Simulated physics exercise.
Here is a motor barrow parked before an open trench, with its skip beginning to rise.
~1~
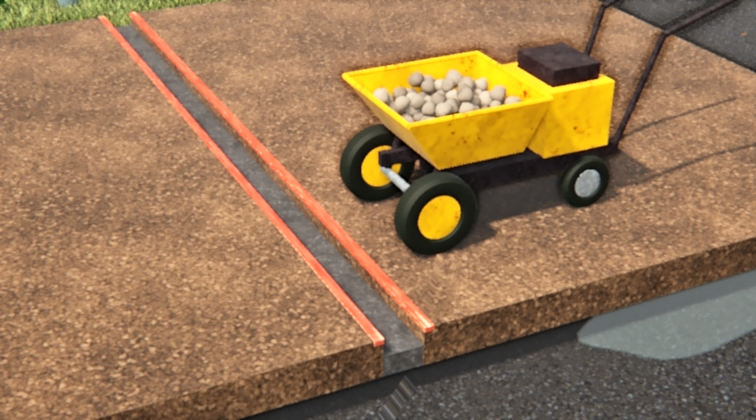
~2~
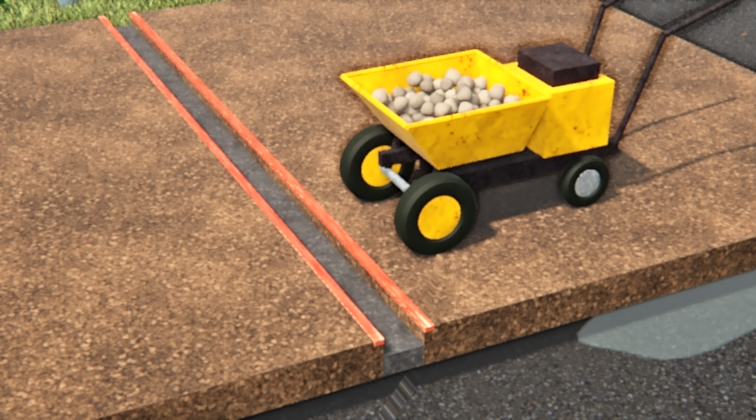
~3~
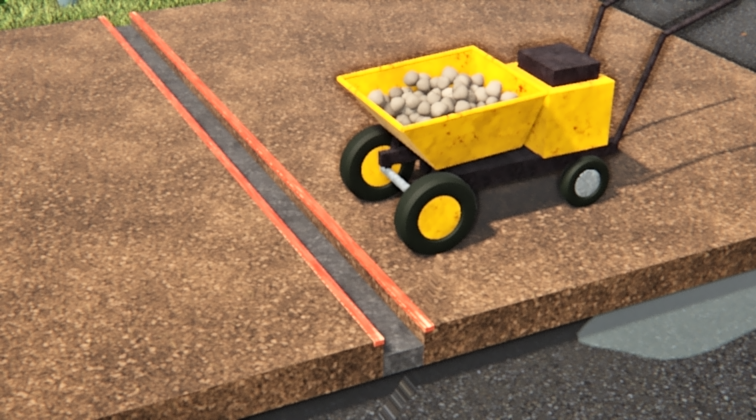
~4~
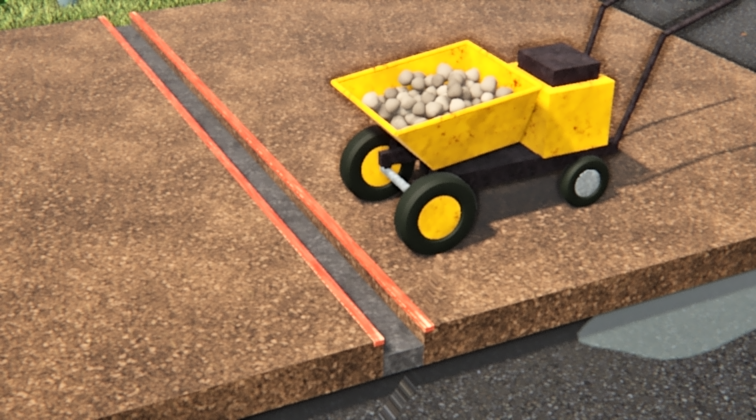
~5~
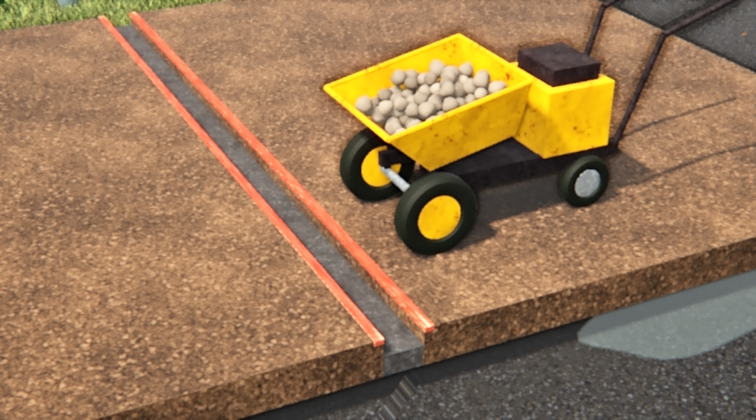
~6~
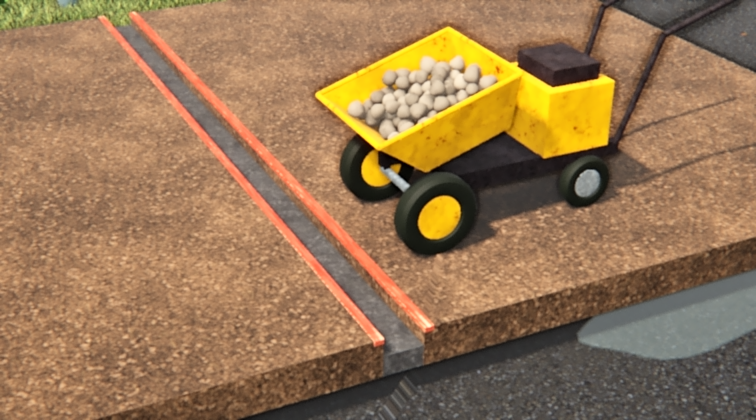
On bare brown ground beside a narrow orange-edged trench, a parked yellow motor barrow slowly tilting its skip of pale pebbles forward.
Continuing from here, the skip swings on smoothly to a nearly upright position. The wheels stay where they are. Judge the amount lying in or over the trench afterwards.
The portion in the trench is the lesser one.
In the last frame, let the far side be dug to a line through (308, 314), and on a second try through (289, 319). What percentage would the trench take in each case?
Lab note: Case 1 near 70 percent, case 2 near 80 percent.
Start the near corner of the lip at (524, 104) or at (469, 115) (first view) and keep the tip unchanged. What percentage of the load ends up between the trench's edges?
Result: 20 in a hundred, then 50 in a hundred.
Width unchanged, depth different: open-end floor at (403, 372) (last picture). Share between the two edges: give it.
It works out to some 0 per cent.
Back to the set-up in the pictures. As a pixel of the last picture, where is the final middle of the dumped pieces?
About (262, 250).
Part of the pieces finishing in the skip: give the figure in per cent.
Some 15 per cent.
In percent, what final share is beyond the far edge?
I'd put it at some 80 per cent of the load.
Soon after the last picture, skip tipped steeply; all in the skip.
A little later, skip tipped right over; most in the skip; a small part beyond it; a stray few falling.
Later still, skip tipped right over; about a quarter in the skip; about two thirds beyond it.
At rest, skip tipped right over; about a quarter in the skip; a stray few in or heaped over the trench; most beyond it.
